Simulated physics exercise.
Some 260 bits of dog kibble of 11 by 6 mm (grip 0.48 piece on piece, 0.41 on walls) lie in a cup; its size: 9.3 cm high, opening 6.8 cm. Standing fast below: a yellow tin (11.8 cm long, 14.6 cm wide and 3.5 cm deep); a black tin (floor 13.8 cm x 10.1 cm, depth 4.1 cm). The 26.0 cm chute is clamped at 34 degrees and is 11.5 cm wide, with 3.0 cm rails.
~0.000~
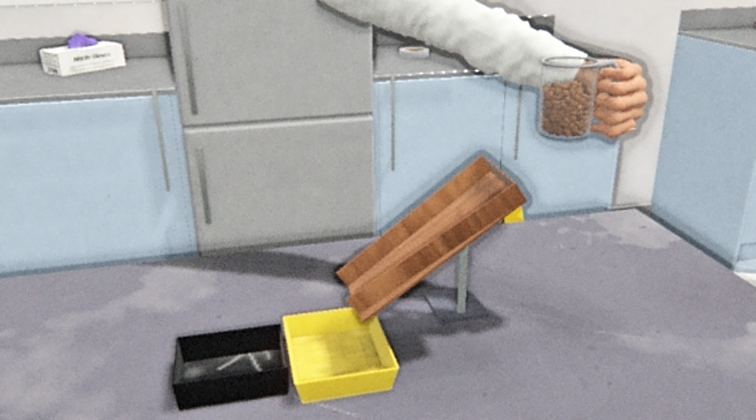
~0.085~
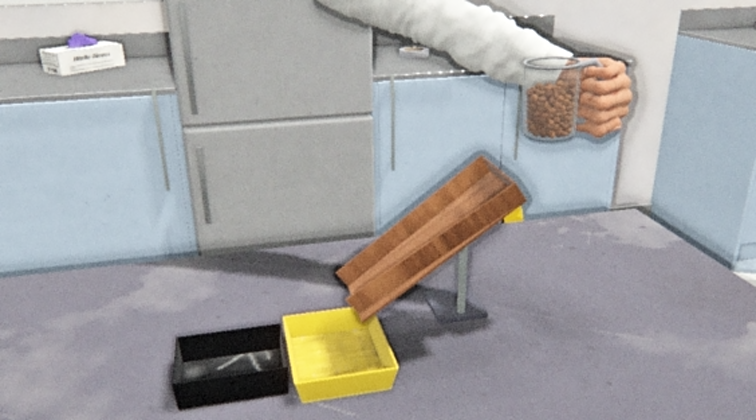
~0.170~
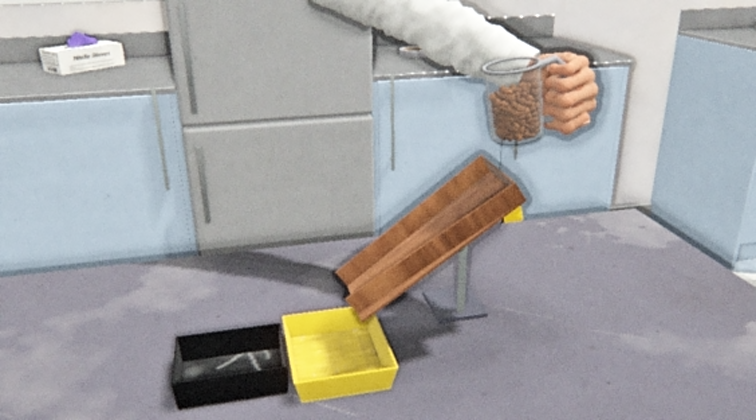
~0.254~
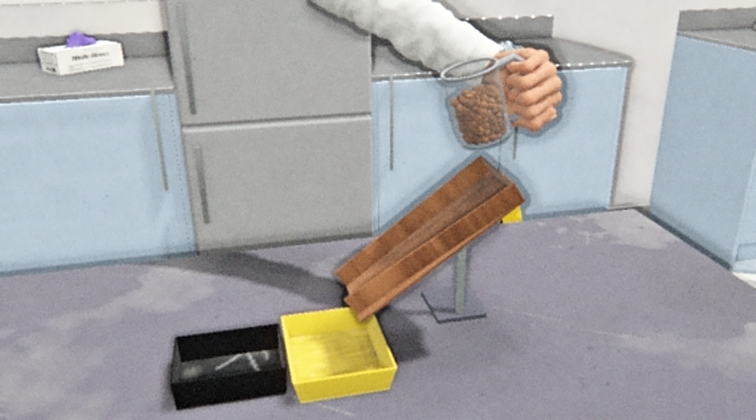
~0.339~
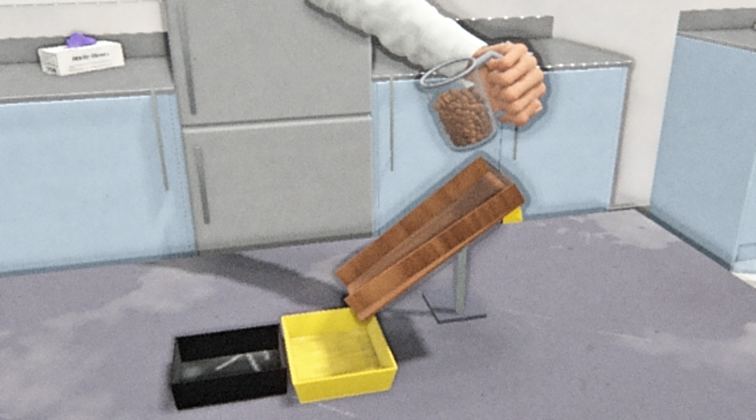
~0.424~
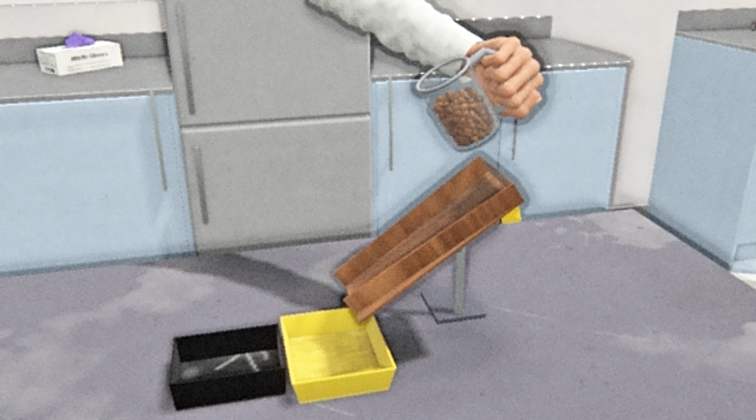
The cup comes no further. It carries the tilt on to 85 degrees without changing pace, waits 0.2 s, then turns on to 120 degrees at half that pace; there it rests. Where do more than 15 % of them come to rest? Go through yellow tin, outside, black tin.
In the yellow tin: Yes; outside everything: No; in the black tin: No.
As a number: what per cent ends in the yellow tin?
Roughly 90 per cent.
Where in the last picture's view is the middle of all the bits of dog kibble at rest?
Near (307, 359).
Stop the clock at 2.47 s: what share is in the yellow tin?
Near 30 per cent so far.
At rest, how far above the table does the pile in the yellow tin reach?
About 3.5 cm.
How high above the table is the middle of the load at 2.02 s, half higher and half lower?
Some 34 cm.
After 1.04 s, tilt 81 degrees; cup 100 %; middle of all pieces near (469, 109).
Then, at 1.55 s, tilt 91 degrees; cup 100 %; middle of all pieces near (466, 112).
Then, at 2.02 s, tilt 110 degrees; cup 95 %, slope 5 %; middle of all pieces near (456, 121).
Then, at 2.47 s, tilt 120 degrees; cup 15 %, yellow tin 30 %, slope 45 %, in the air 5 %; middle of all pieces near (361, 270).
In the end, at 3.5 s, cup 0 %, black tin 10 %, outside 5 %, yellow tin 90 %, slope 0 %.
